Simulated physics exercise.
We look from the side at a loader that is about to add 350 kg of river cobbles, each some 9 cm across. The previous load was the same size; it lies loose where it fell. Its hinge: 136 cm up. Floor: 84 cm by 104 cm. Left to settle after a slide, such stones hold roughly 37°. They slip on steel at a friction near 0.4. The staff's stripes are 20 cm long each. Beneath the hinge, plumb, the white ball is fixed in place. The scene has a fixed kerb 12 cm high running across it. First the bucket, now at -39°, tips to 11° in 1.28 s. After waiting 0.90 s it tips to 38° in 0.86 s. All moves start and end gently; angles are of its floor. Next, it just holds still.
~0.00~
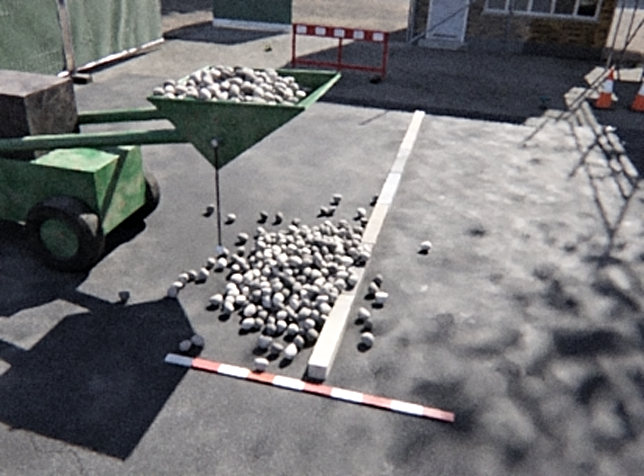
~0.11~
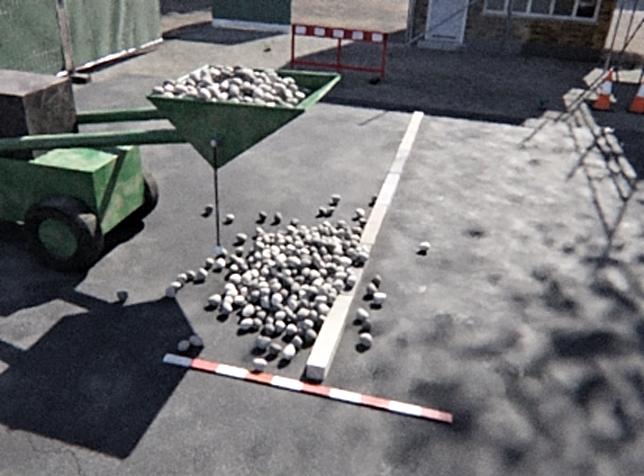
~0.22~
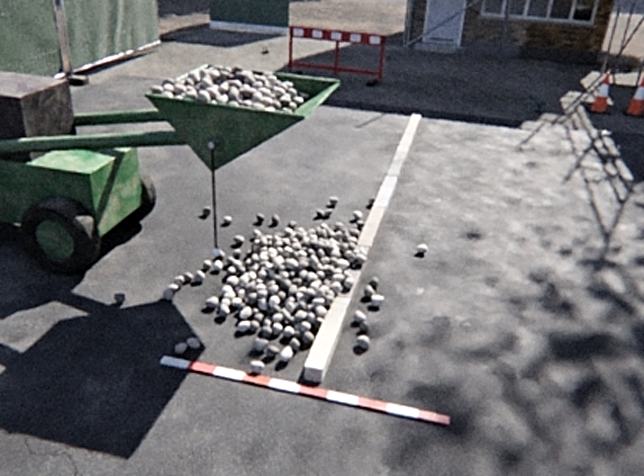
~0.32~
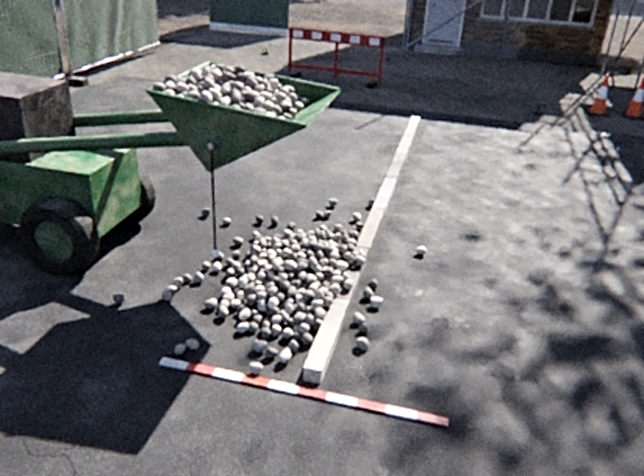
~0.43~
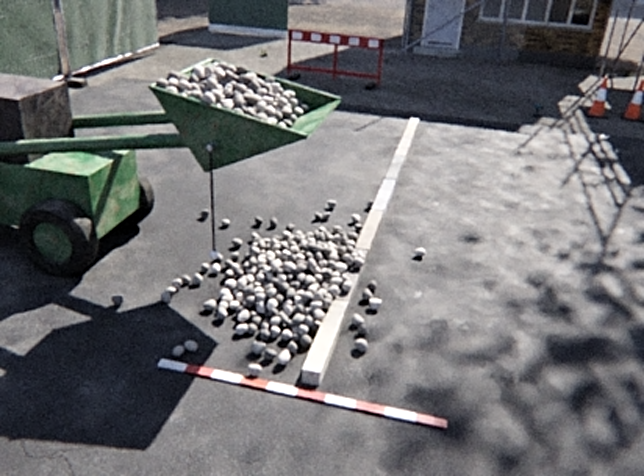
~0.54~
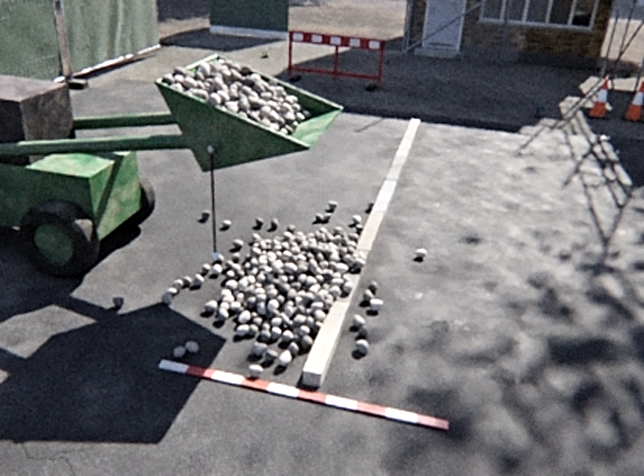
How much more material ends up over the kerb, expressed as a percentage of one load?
About 58 per cent of a load more.
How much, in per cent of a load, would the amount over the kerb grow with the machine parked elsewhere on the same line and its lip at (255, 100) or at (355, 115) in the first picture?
Near 5 in a hundred first, near 95 in a hundred second.
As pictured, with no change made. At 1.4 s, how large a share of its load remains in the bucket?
Roughly 95 per cent remains inside.
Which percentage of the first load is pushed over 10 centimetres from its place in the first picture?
Roughly 0 % of them.
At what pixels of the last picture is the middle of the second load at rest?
The centre sits about (363, 284).
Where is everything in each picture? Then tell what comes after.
The first frame shows lip at (306, 108), floor tilted -39°, highest stones at (237, 76). The earlier load is highest near (314, 251), 24 cm above ground level, 98 % on this side of the kerb, 2 % over the kerb.
The second frame shows lip at (305, 110), floor tilted -38°, highest stones at (237, 76); the stones move at 0.1 m/s on average.
The third frame shows lip at (305, 117), floor tilted -35°, highest stones at (232, 77); the stones move at 0.1 m/s on average.
The fourth frame shows lip at (306, 126), floor tilted -31°, highest stones at (221, 75); the stones move at 0.2 m/s on average.
In the fifth frame, the bucket is at -26°, its lip at (307, 137); the top of the load is at (214, 72); the stones move at 0.2 m/s on average.
In the sixth frame, the bucket is at -20°, its lip at (309, 148); the top of the load is at (219, 70); the stones move at 0.2 m/s on average.
After 1.0 s the floor is at 3°; in per cent of one load, 100 in the bucket, 98 on this side of the kerb, 2 over the kerb; the foremost stones are at (374, 299).
After 1.4 s the floor is at 11°; in per cent of one load, 96 in the bucket, 102 on this side of the kerb, 2 over the kerb; the foremost stones are at (374, 299).
After 3.5 s the floor is at 38°; in per cent of one load, 0 in the bucket, 157 on this side of the kerb, 43 over the kerb; the foremost stones are at (504, 295).
After 6.1 s the floor is at 38°; in per cent of one load, 0 in the bucket, 141 on this side of the kerb, 59 over the kerb; the foremost stones are at (520, 286). Net gain over the kerb, 58.
